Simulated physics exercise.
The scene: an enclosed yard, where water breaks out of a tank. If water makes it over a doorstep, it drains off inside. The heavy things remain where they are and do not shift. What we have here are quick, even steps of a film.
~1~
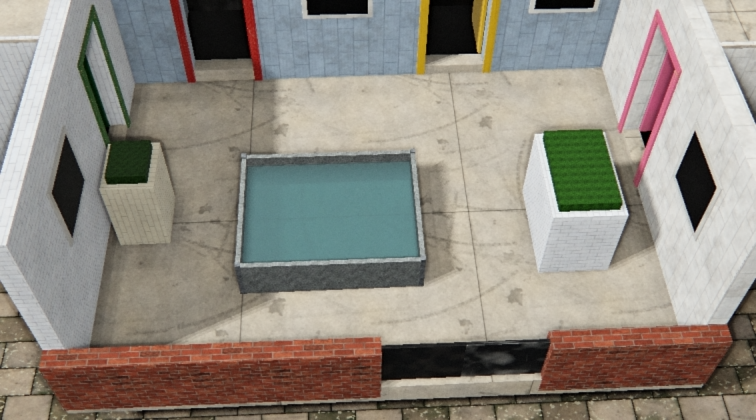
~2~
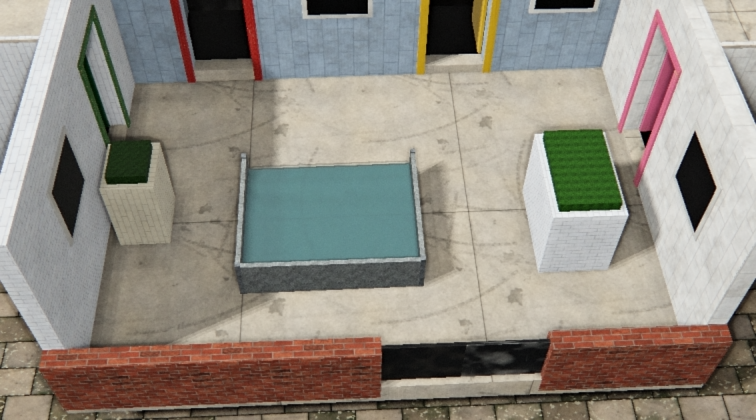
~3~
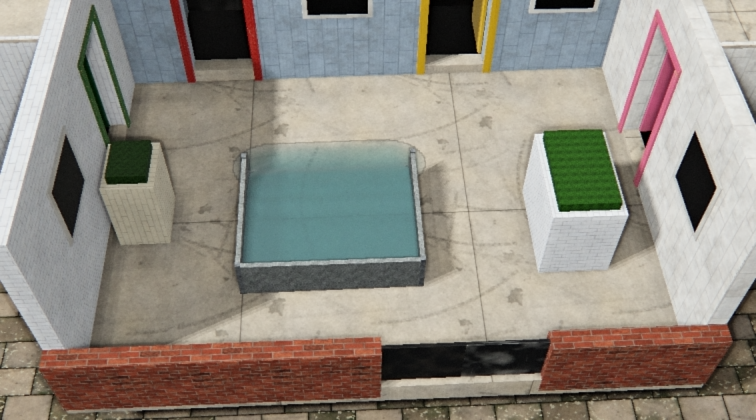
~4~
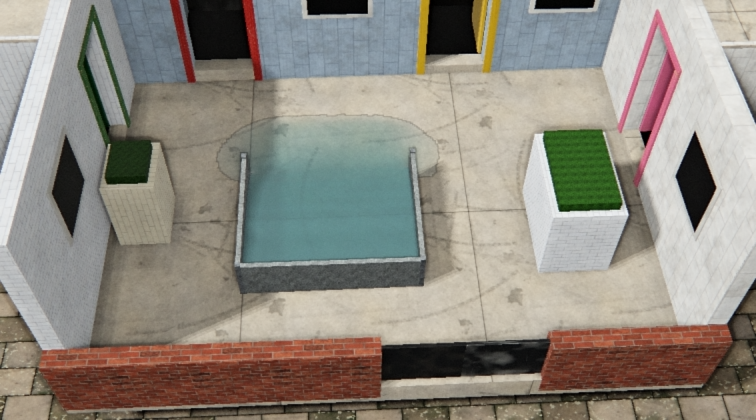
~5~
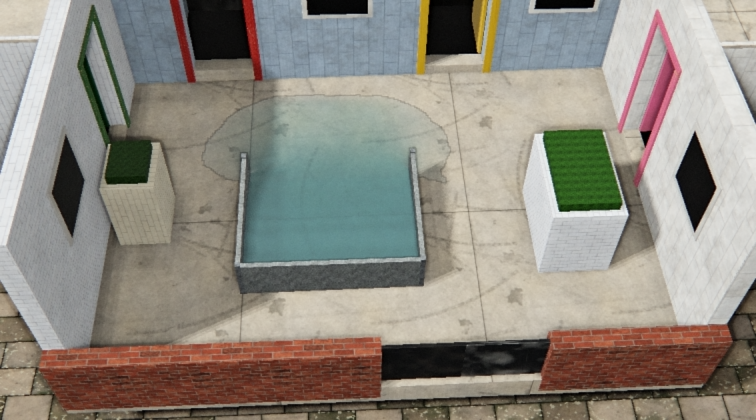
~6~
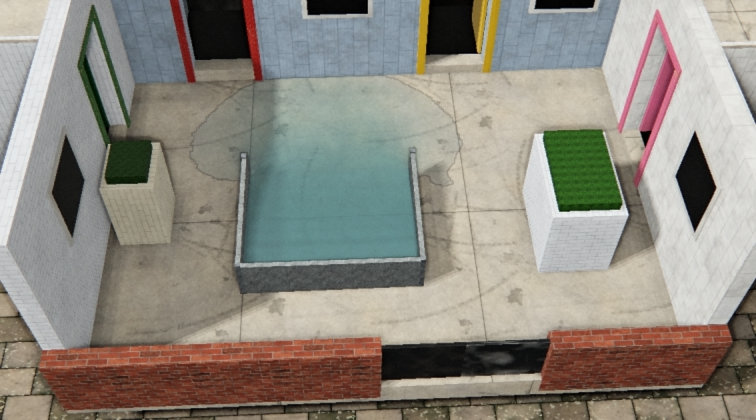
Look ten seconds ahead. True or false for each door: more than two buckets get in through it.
The yellow door: False; the green door: True; the red door: False; the pink door: False.
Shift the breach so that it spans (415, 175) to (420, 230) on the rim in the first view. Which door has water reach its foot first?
It's the door marked pink.
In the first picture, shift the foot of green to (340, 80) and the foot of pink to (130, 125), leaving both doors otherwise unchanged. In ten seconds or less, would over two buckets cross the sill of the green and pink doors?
Finding - green door breaks the limit, pink door breaks the limit.
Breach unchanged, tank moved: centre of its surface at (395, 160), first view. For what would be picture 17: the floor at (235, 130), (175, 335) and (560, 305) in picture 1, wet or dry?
In the order asked: Reached by the flood, not reached, not reached.
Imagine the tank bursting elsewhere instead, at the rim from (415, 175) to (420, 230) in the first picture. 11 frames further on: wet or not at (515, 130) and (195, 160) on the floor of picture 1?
Log: Point 1 inundated; point 2 unreached.
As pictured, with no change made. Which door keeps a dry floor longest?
That would be the door marked pink.
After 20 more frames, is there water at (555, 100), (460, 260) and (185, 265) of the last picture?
Result, in the order given: Wetted / not wetted / not wetted.
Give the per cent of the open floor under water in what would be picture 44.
Roughly 75 per cent.
A moment on, water covers 25 % of the floor; the yellow door wet at the sill, nothing in, the green door not reached, the red door wet at the sill, nothing in, the pink door not reached.
Next, water covers 30 % of the floor; the yellow door wet at the sill, nothing in, the green door wet at the sill, nothing in, the red door wet at the sill, nothing in, the pink door not reached.
Then, water covers 50 % of the floor; the yellow door wet at the sill, nothing in, the green door under two buckets in, the red door wet at the sill, nothing in, the pink door wet at the sill, nothing in.
Later, water covers 75 % of the floor; the yellow door wet at the sill, nothing in, the green door over two buckets in, the red door wet at the sill, nothing in, the pink door under two buckets in.
In the end, water covers 95 % of the floor; the yellow door wet at the sill, nothing in, the green door far over two buckets in, the red door wet at the sill, nothing in, the pink door under two buckets in.
